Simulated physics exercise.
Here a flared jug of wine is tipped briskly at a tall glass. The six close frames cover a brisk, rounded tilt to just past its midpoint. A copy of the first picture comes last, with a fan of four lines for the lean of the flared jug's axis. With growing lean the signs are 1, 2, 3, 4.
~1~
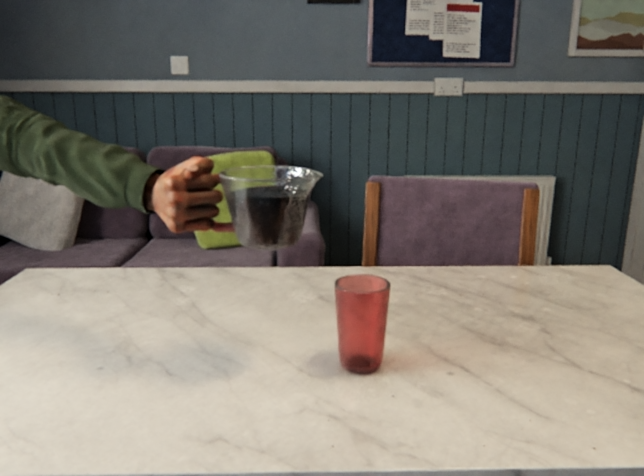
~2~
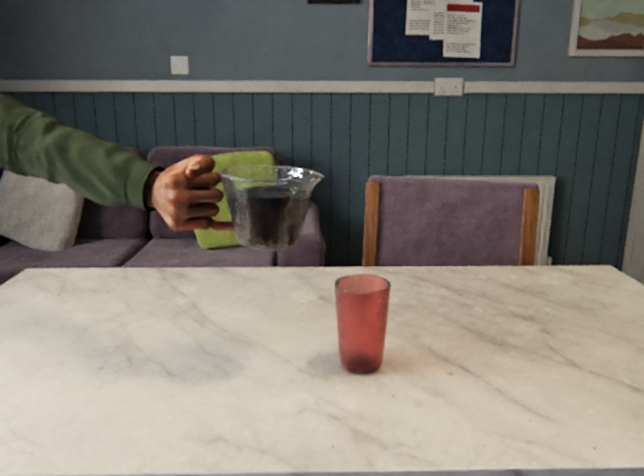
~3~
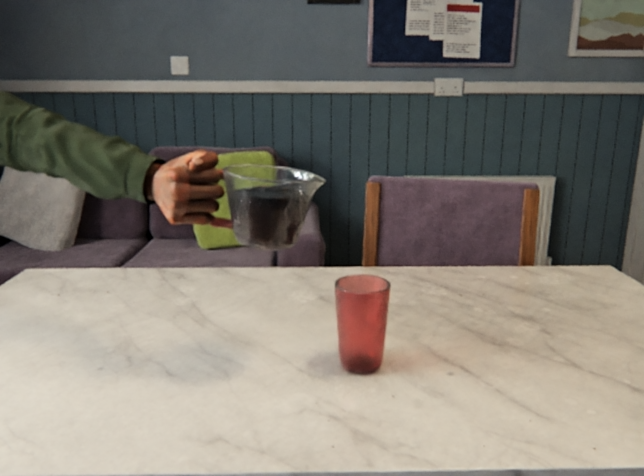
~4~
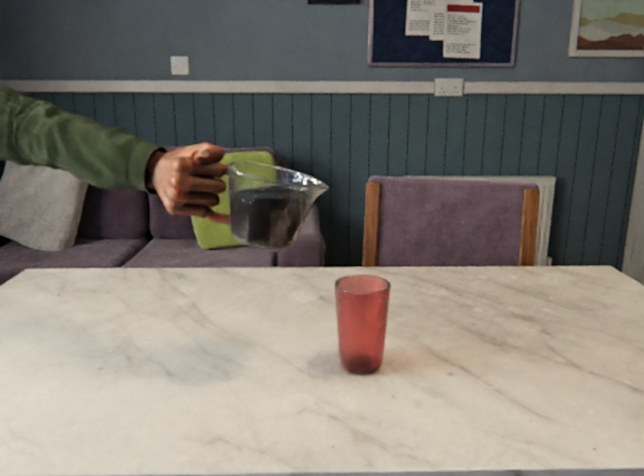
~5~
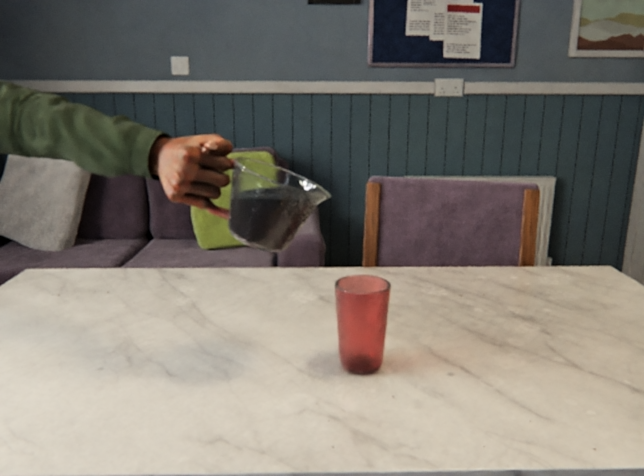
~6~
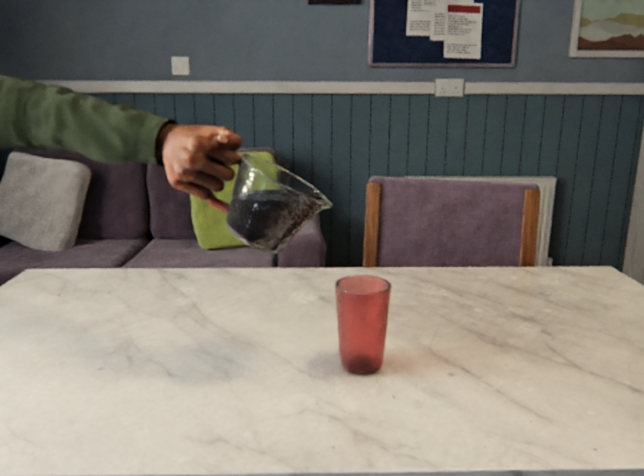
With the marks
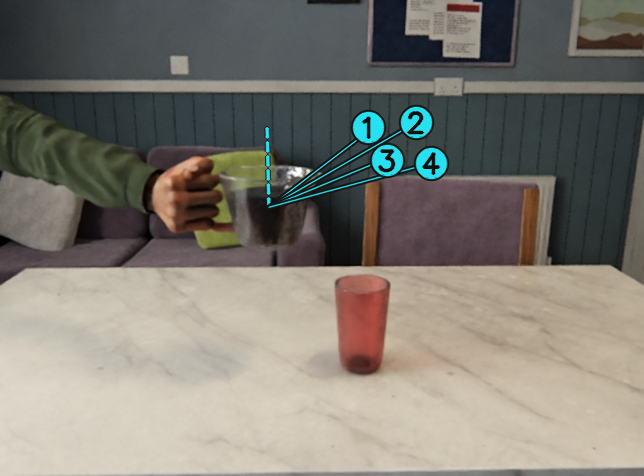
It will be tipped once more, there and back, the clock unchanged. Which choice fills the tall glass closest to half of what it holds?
I would pick mark 1.
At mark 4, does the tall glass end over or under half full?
Over.
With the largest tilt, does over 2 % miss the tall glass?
Yes, it does.
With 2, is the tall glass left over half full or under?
Over.
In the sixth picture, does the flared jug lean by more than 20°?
Yes.
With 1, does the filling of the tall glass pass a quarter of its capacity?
Yes, clearly.
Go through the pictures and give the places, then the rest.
Upright, lip at (322, 175); rim of the tall glass round (362, 283); nothing has left yet.
Upright, lip at (323, 176); nothing has left yet.
Tipped about 6°, lip at (325, 181); nothing has left yet.
Tipped about 12°, lip at (327, 187); nothing has left yet.
Tipped about 20°, lip at (330, 196); nothing has left yet.
Tipped about 29°, lip at (331, 205); nothing has left yet.
On the marked copy, 1 at (356, 140); 2 at (401, 130); 3 at (370, 165); 4 at (415, 167).
Choosing 1, the tall glass ends with about 50 % of what it can hold.
Choosing 2, the tall glass ends with about 66 % of what it can hold.
Choosing 3, the tall glass ends with about 79 % of what it can hold; 4 % of the wine is spilt.
Choosing 4, the tall glass ends with about 86 % of what it can hold; 10 % of the wine is spilt.
